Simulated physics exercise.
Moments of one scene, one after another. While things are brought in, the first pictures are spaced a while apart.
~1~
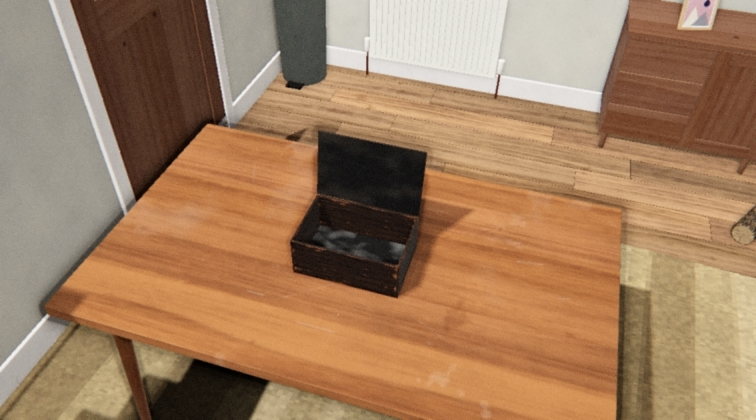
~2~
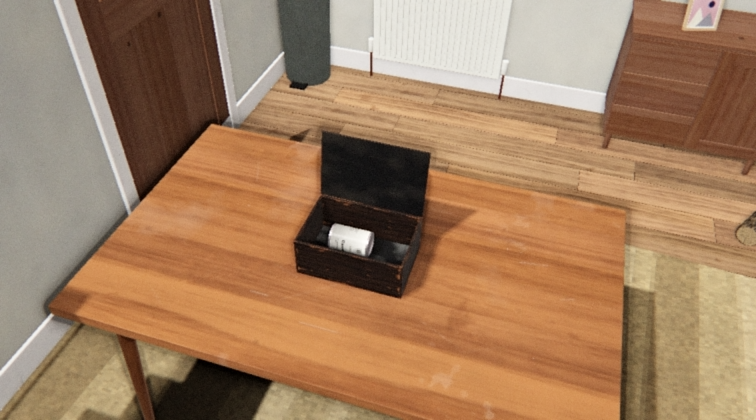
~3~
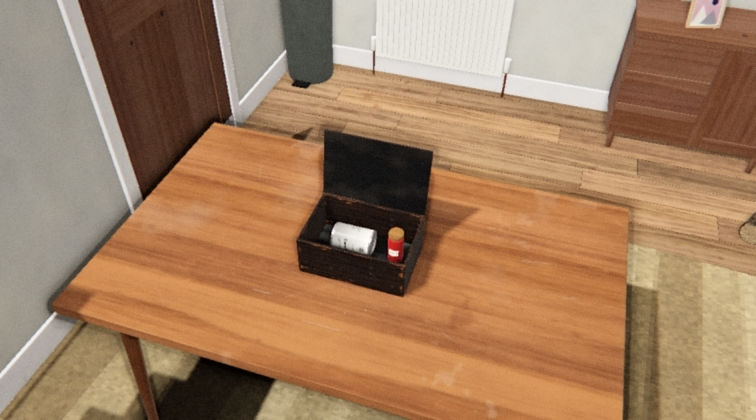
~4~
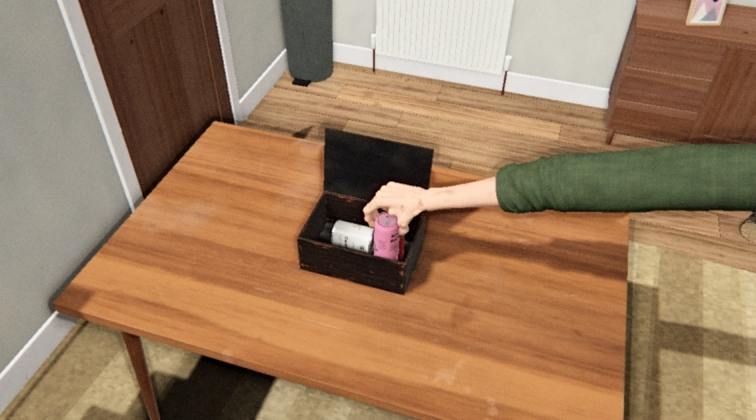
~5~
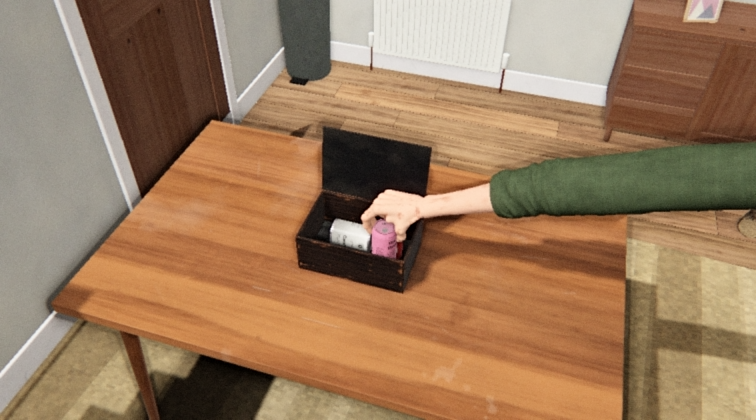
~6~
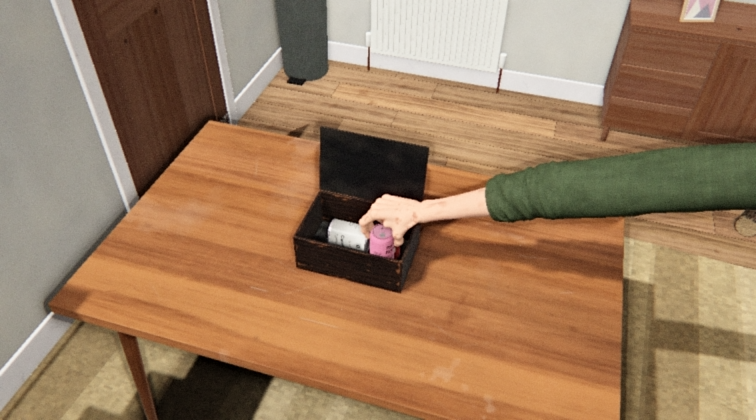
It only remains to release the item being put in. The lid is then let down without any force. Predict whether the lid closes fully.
I predict the lid will sit proud.
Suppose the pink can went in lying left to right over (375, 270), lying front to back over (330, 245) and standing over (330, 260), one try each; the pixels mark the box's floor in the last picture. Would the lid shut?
Okay, so first it closes properly, then it doesn't close, and last it doesn't close.
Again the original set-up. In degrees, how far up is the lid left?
Around 18 degrees.
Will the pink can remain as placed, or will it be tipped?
Once everything settles, the pink can keeps its original angle.
Then, 1.20 s past the last view, lid starting down.
Then, 1.70 s past the last view, lid 45° above the rim.
Then, 1.90 s past the last view, lid 18° above the rim.
Then, 4.00 s past the last view, pink can resting near (382, 251).
Finally, lid 18° above the rim; all 3 still in place. Final places as the last picture's camera would see them, pink can near (382, 251).
